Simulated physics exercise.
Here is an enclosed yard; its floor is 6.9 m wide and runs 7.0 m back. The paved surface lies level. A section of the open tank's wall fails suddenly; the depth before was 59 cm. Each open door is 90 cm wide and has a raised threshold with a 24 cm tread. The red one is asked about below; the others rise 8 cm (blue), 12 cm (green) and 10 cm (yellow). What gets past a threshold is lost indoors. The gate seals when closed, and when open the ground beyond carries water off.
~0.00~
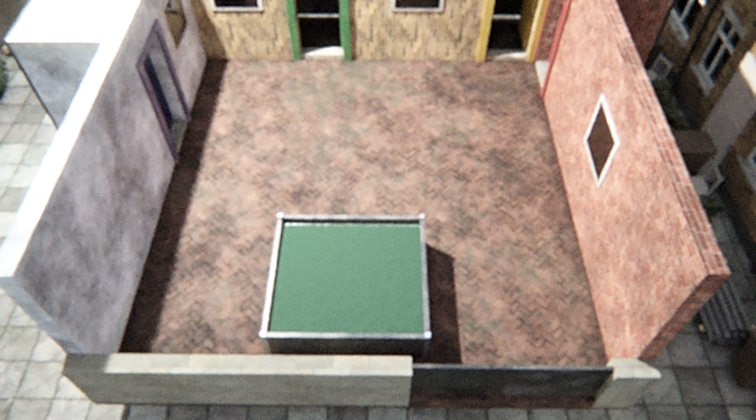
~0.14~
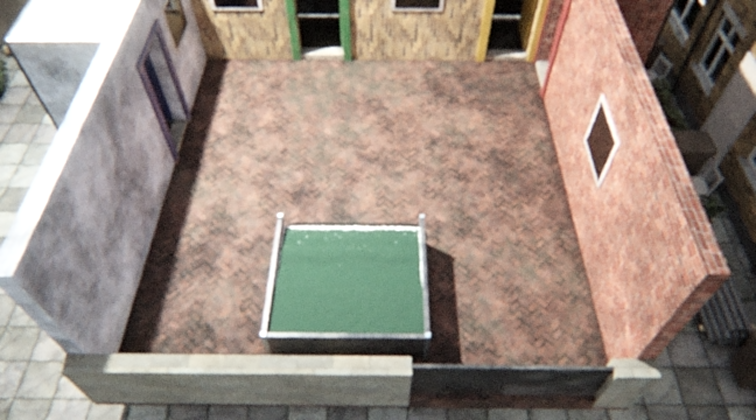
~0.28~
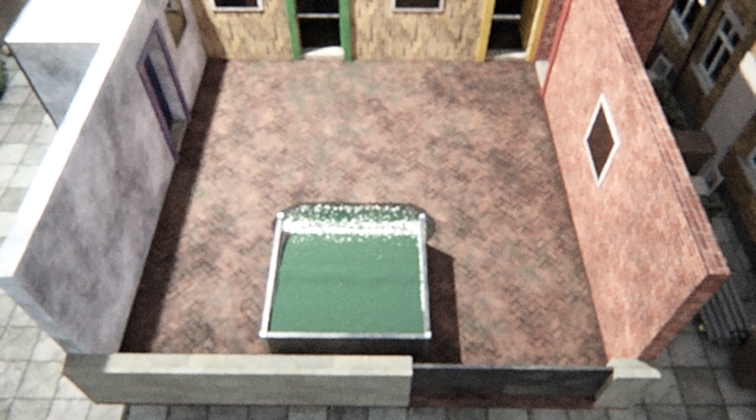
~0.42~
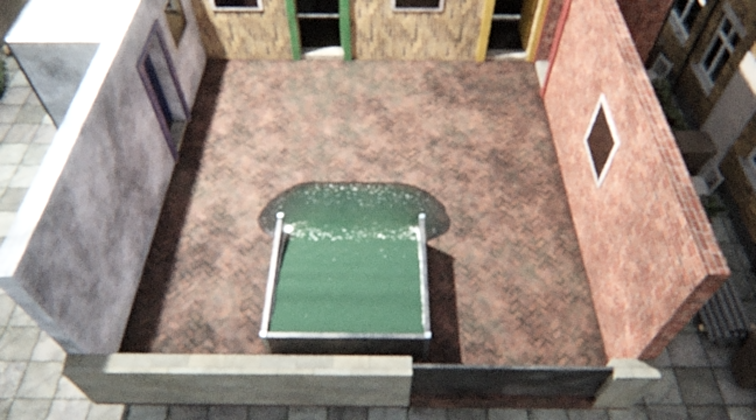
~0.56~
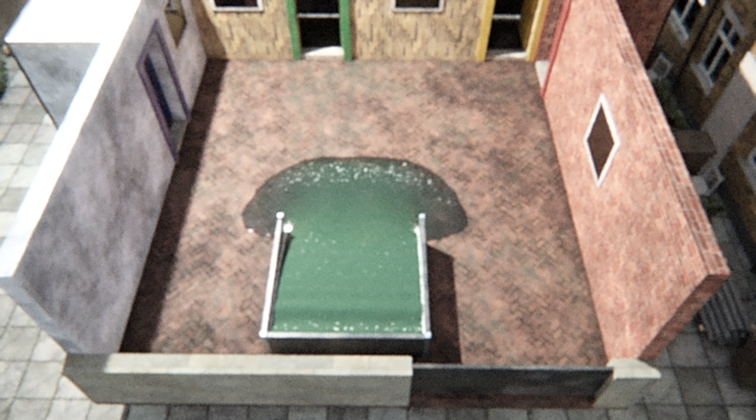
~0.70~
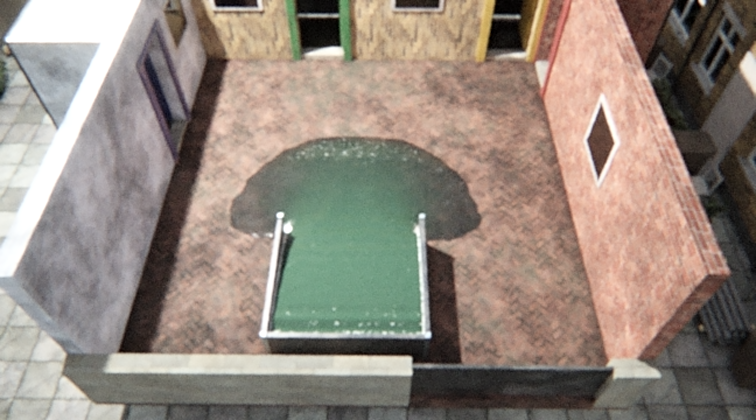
Green water pours from the far side of an open tank and spreads across the brick yard.
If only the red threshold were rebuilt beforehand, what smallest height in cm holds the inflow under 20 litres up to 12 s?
Some 17 cm above the ground.
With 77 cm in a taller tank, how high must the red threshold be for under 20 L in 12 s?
About 24 cm.
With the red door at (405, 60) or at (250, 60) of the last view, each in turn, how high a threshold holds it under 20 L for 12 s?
About 18 and 13.5 cm.
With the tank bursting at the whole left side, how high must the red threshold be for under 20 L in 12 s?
Then roughly 10.0 cm.
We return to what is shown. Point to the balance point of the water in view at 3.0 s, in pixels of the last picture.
Around (359, 148).
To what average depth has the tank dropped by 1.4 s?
Roughly 30 cm on average.
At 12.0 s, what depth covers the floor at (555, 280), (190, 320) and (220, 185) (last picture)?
About 4, 7 and 3 cm.
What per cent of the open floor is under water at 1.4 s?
Near 40 per cent is wet.
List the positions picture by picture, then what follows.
In the first picture, still water, 59 cm deep, in the open tank at (349, 275); the red door at (550, 37) is dry.
In the second picture, water pours out on the far side and has run 0.3 m, to a hidden place; about 8 cm deep outside, 59 cm at the back.
In the third picture, water pours out on the far side and has run 0.8 m, to (316, 205); about 11 cm deep outside, 59 cm at the back.
In the fourth picture, water pours out on the far side and has run 1.2 m, to (304, 186); about 9 cm deep outside, 59 cm at the back.
In the fifth picture, the front is at (320, 161), 1.8 m from the gap on the far side; 4.9 m2 of floor is wet, 53 cm left at the back.
In the sixth picture, the gap is on the far side, the front 2.3 m out at (342, 140); the back of the open tank holds 49 cm; 3.3 m in a straight line remain to the red door at (550, 37).
After 1.4 s water covers 40 % of the floor, deepest (24 cm) near (321, 231); it has not reached the red door.
After 3.0 s water covers 60 % of the floor, deepest (32 cm) near (206, 63); 12 cm at the red door, 0 litres in over its 9 cm threshold.
After 12.0 s water covers 100 % of the floor, deepest (12 cm) near (347, 381); 5 cm at the red door, 100 litres in over its 9 cm threshold.
At the red door as built, the water arrived by 2.8 s and peaked near 22 cm at 3.8 s.
With a threshold of 14 cm, 40 litres would have come in within the 12 s; with 19 cm, 13 litres. So under 20 litres takes about 17 cm.
